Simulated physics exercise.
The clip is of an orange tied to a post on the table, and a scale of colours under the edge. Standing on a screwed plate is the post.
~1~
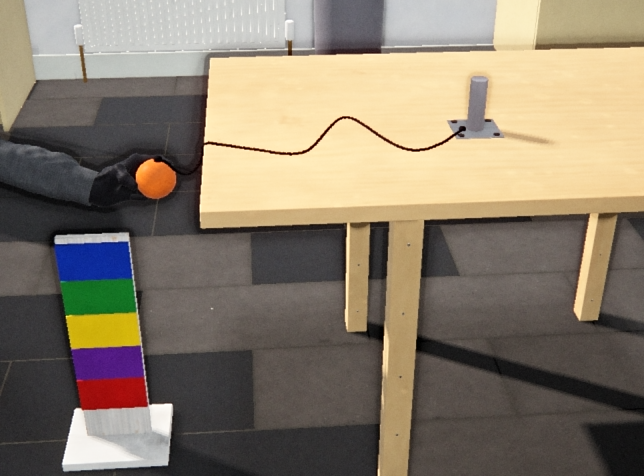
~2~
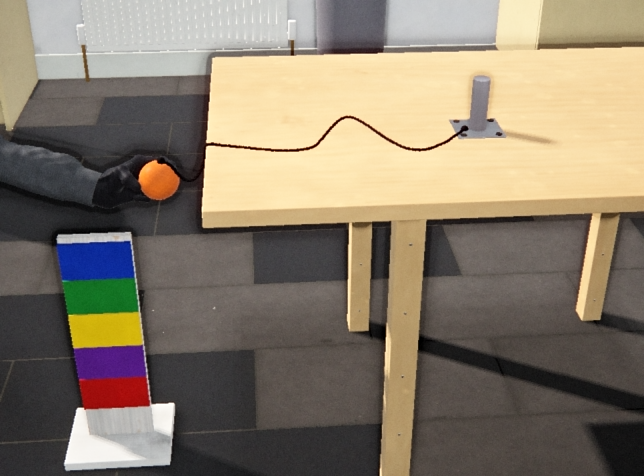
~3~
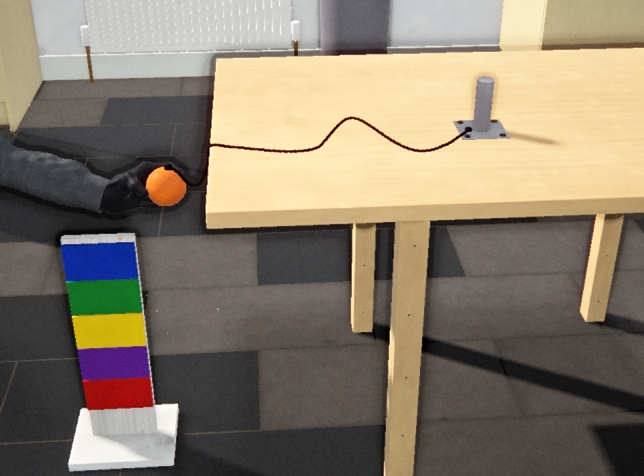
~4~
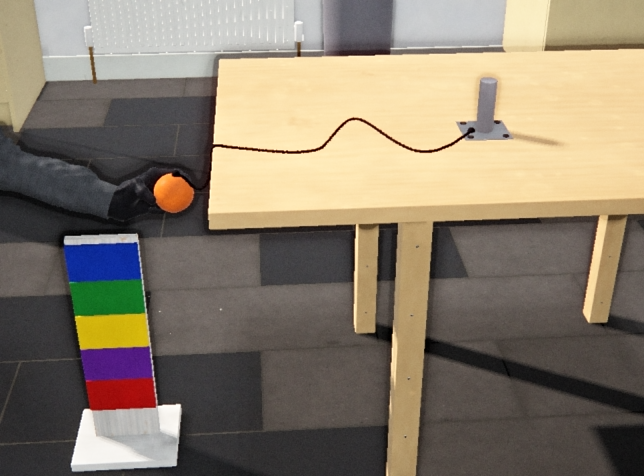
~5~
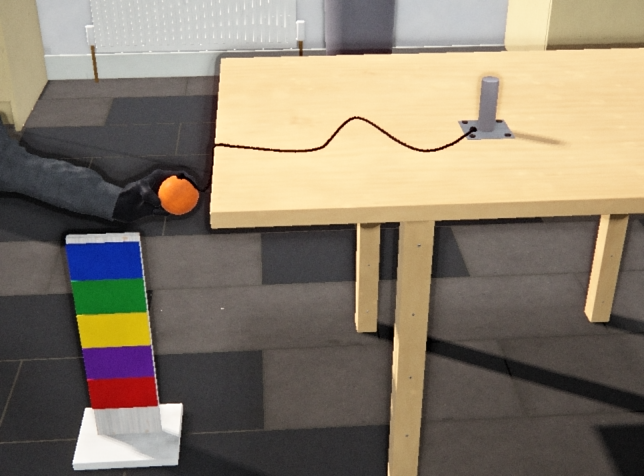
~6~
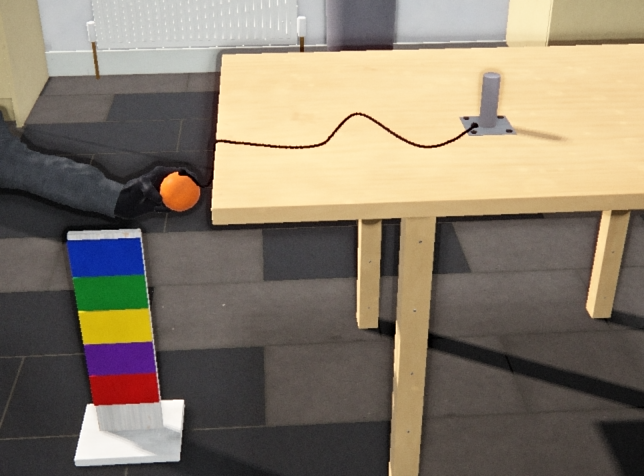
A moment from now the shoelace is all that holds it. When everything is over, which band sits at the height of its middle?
The yellow one.
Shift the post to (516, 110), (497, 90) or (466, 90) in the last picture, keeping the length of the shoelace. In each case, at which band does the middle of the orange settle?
In turn, green, then green, then yellow.
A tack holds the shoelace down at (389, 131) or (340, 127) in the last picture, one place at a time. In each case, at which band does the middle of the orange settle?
First try green, second try blue.
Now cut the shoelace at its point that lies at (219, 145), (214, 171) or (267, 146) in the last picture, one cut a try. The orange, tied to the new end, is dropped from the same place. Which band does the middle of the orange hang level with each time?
Blue; green; no band.
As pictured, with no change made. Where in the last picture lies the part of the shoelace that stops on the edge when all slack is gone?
The point at (328, 140).
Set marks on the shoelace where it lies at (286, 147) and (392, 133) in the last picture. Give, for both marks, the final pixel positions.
(218, 180) and (351, 129), approximately.
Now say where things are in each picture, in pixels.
The first picture shows orange (156, 179); blue (94, 263); green (99, 298); yellow (104, 332); purple (108, 364); red (113, 395).
The second picture shows orange (159, 180); shoelace through (443, 143) (382, 136) (336, 123) (298, 150) (210, 147).
The third picture shows orange (166, 186).
The fourth picture shows orange (174, 193); shoelace through (450, 145) (389, 137) (343, 125) (304, 152) (217, 149).
The fifth picture shows orange (178, 195).
The sixth picture shows orange (180, 192); shoelace through (453, 140) (392, 133) (345, 120) (307, 147) (219, 144).
A little later, orange near (248, 305); level with yellow.
Next, orange near (220, 321); level with yellow.
When it is over, orange near (226, 322); level with yellow. The yellow one.
